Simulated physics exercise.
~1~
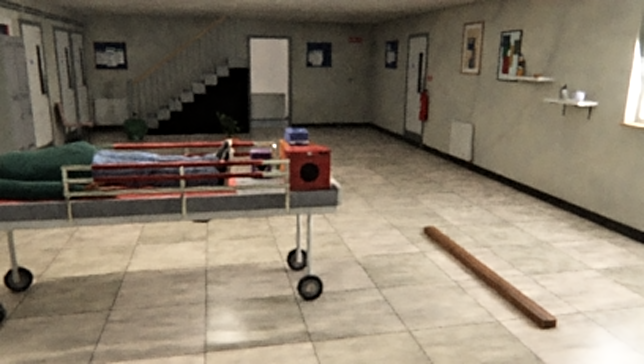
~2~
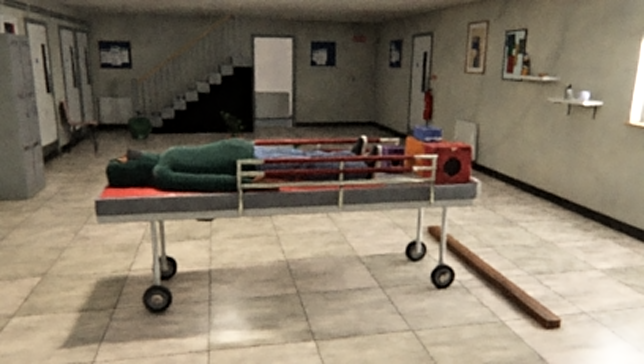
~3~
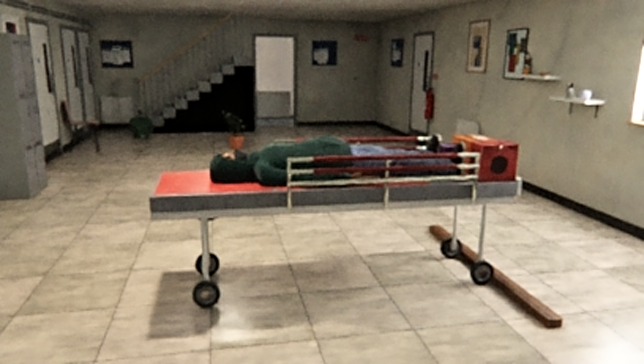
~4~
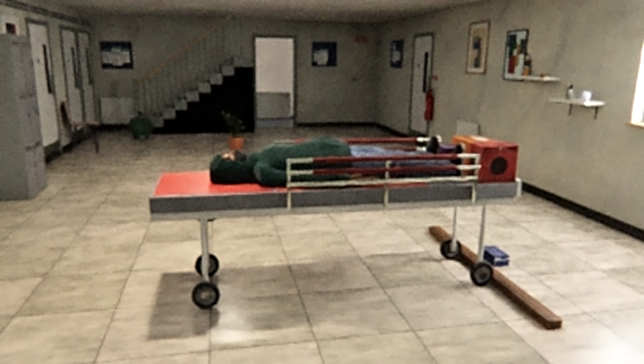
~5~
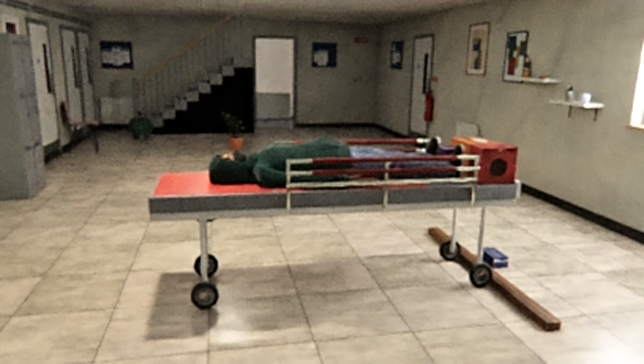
A pale-tiled hall with a staircase and doors at the back is seen from the side by a slightly swaying camera. A person in dark green and blue lies on a wheeled trolley, feet to the right, near a red box, an orange bag, a small purple item and a blue box. The trolley rolls right and stops at a brown beam on the floor. The person slides toward the foot end, and the blue box drops off, landing on the floor beside the beam. The person stays aboard, feet short of the end, with the other items still on the trolley.
